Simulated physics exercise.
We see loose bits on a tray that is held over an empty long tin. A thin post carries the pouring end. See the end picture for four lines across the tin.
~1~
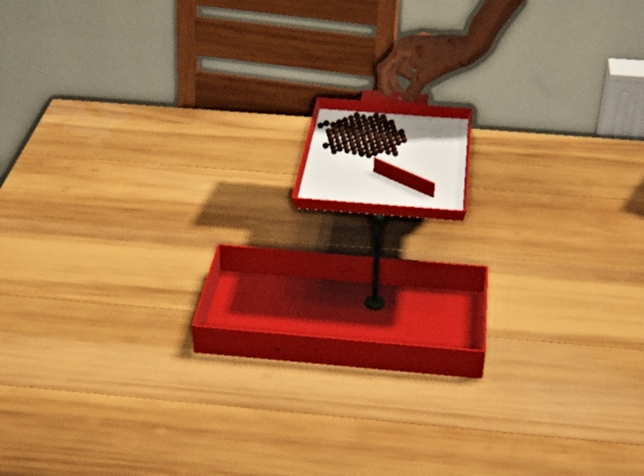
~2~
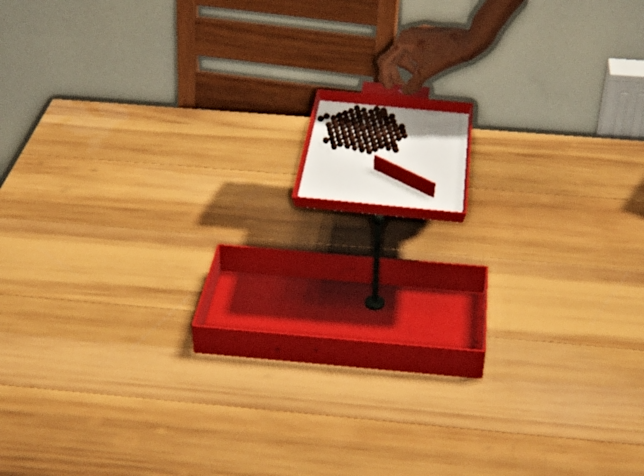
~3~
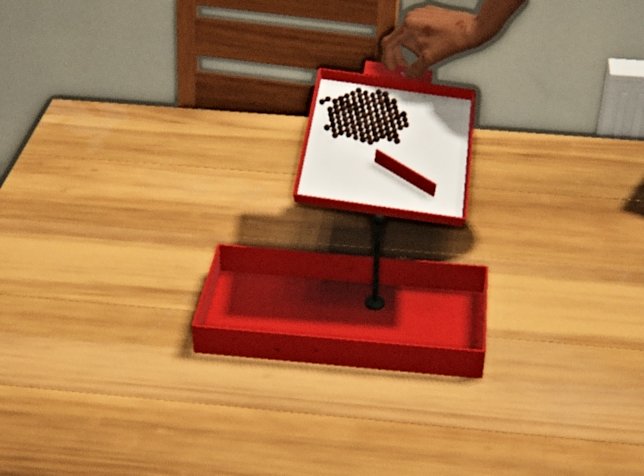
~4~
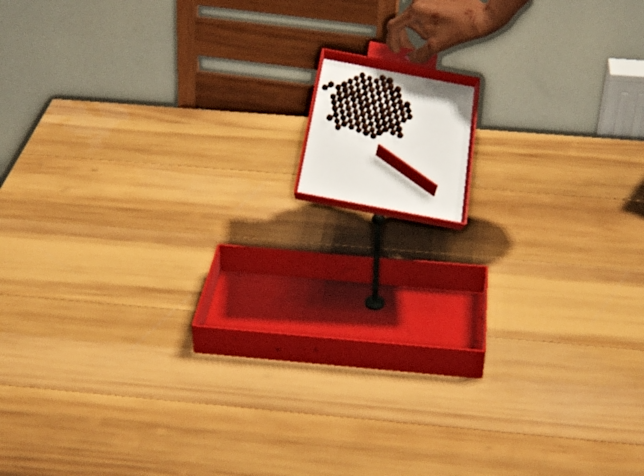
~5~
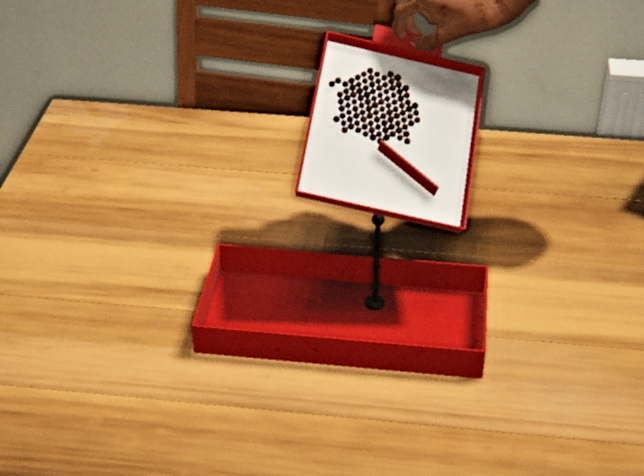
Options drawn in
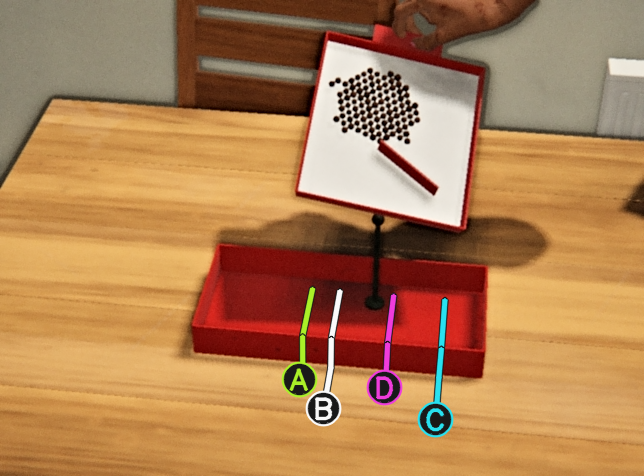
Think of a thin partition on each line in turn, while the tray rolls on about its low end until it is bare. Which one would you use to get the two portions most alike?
I would pick line C.
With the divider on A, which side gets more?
More lands on the right.
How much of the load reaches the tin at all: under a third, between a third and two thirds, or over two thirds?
Over two thirds.
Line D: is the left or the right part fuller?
More lands on the right.
On the marked copy, line A crosses the front rim at (302, 335); line B crosses the front rim at (331, 338); line C crosses the front rim at (441, 347); line D crosses the front rim at (387, 342).
With A, of what is caught, none on the left of the divider, all on the right.
With B, of what is caught, none on the left of the divider, all on the right.
With C, of what is caught, about a third on the left of the divider, about two thirds on the right.
With D, of what is caught, a small part on the left of the divider, nearly all on the right.
